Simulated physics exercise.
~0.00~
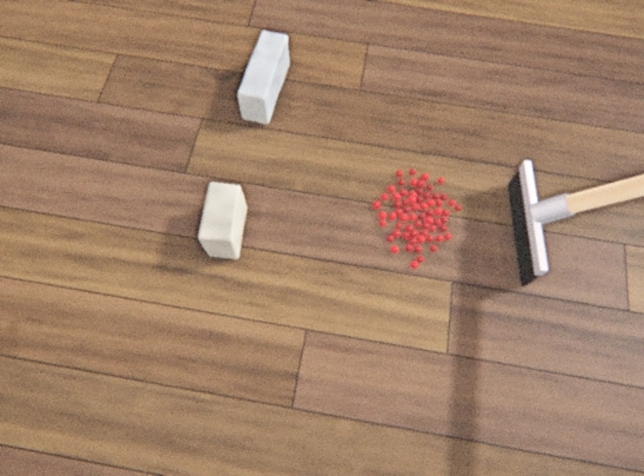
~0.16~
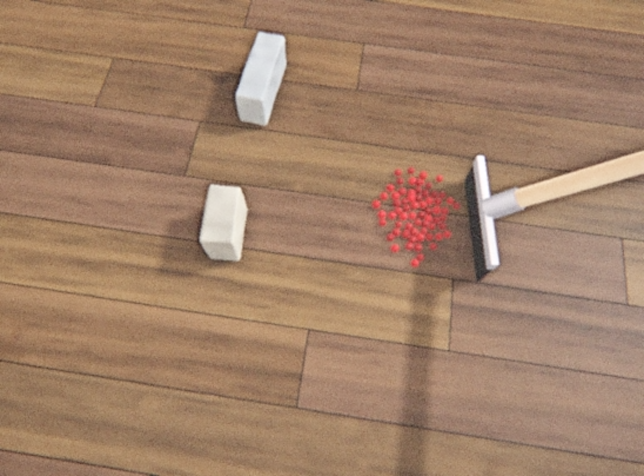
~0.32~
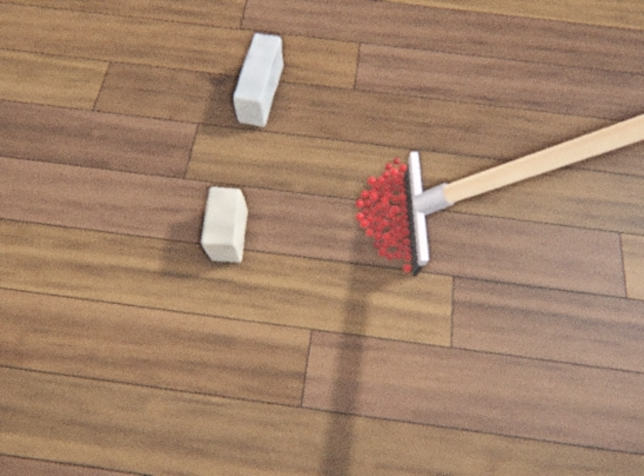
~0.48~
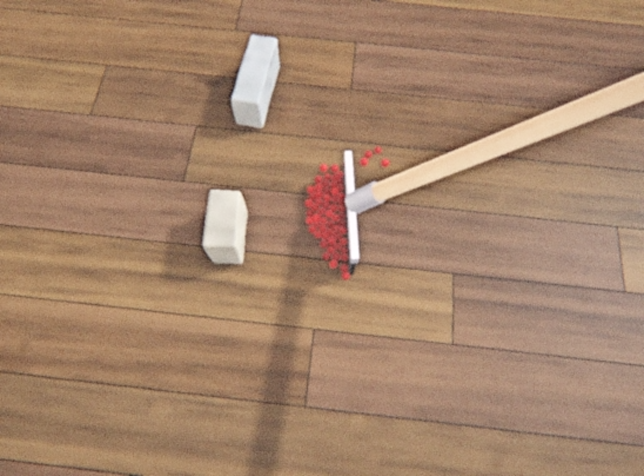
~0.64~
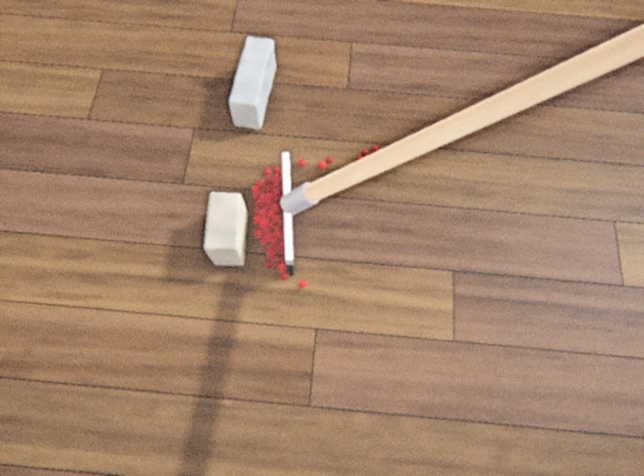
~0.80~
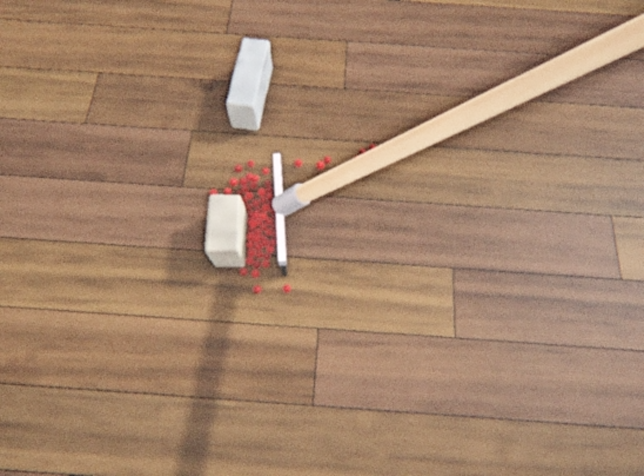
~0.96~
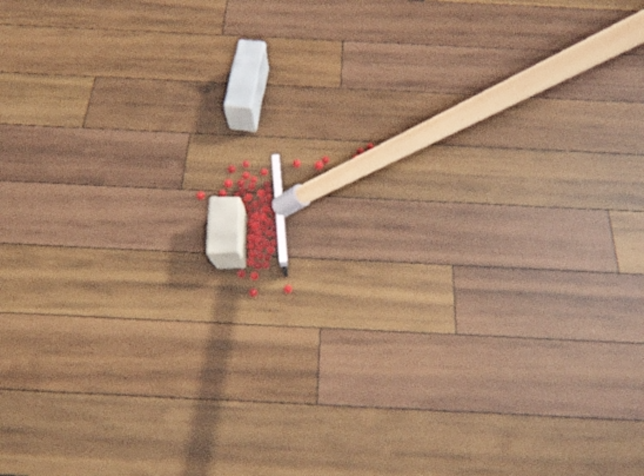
A wood-plank floor is seen from above at a slant, the view drifting slightly. Two pale blocks stand on the left, one whiter and farther back, the other cream and nearer, with a loose patch of small red cranberries right of them and a squeegee with a long wooden handle at the far right. The squeegee slides left, meets the berries and pushes them into a packed band, a few slipping behind its upper end. It presses them towards the near block and stops just short. Most berries end bunched between blade and block, while some spread into the gap and a few scatter below.
